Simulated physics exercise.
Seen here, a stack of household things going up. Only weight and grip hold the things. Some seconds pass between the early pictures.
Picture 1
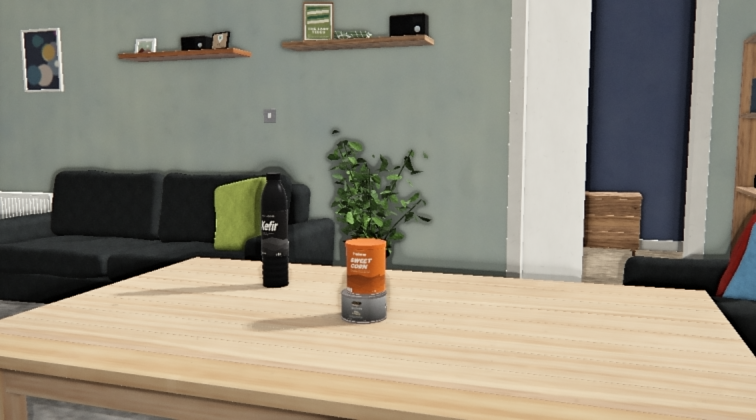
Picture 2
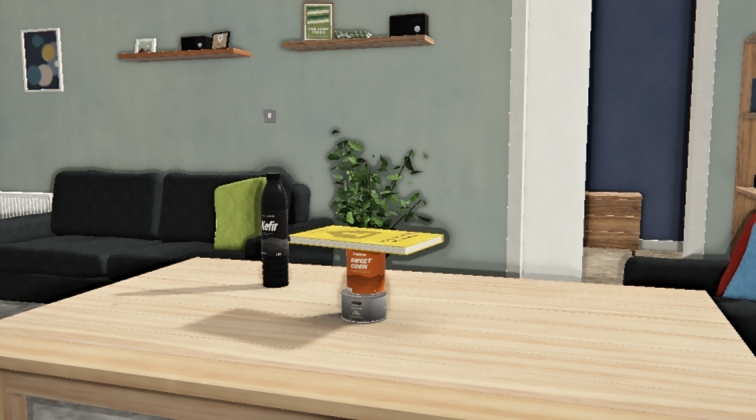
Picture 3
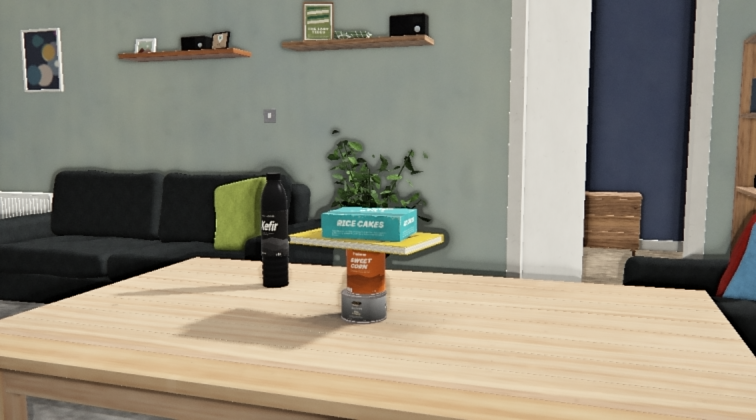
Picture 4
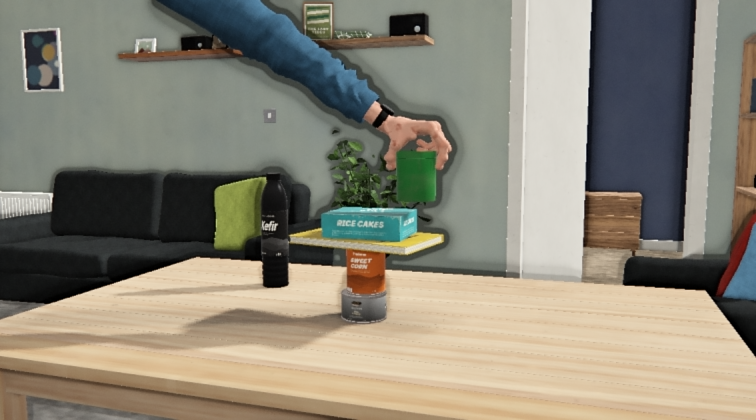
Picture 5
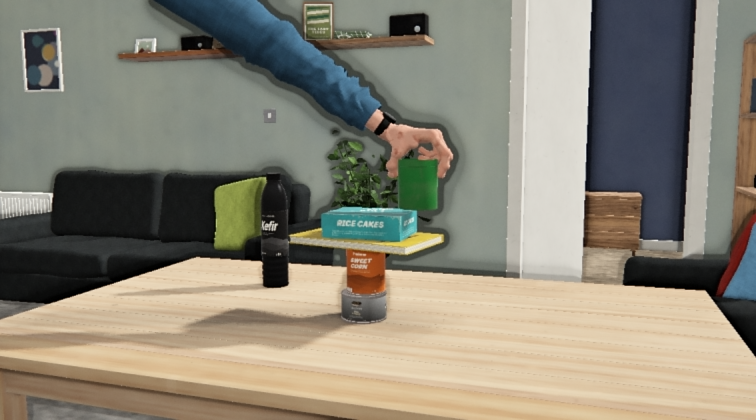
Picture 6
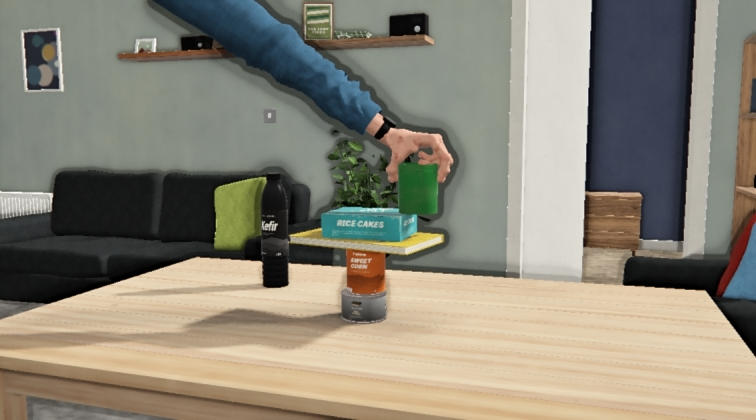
We see an orange pot on a grey tub beside a black bottle; a yellow book, then a turquoise packet, appear on top, and a hand lowers a green cup slightly onto the right side of the stack, still holding it.
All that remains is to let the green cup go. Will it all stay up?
Here the pile comes apart.
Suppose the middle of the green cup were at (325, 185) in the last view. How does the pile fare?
Then it gives way.
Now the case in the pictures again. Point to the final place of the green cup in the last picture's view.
At about (491, 305).
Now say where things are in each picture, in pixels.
In the first frame, the last thing is not in view yet; orange pot (366, 267).
In the second frame, the last thing is not in view yet; black bottle (275, 230).
In the third frame, the last thing is not in view yet; yellow book (366, 239).
The fourth frame shows still above its spot; green cup (416, 176); grey tub (364, 305).
The fifth frame shows still above its spot; green cup (418, 184); turquoise packet (370, 223).
The sixth frame shows set down, still held; green cup (418, 188); orange pot (366, 267).
Then, 0.30 s on from there, green cup now fallen.
Then, 0.50 s on from there, things are still on the move.
Then, 0.80 s on from there, as before.
In the end, fallen, green cup; the other 5 unmoved. At the end, from the last picture's camera, green cup near (491, 305). The pile gives way.
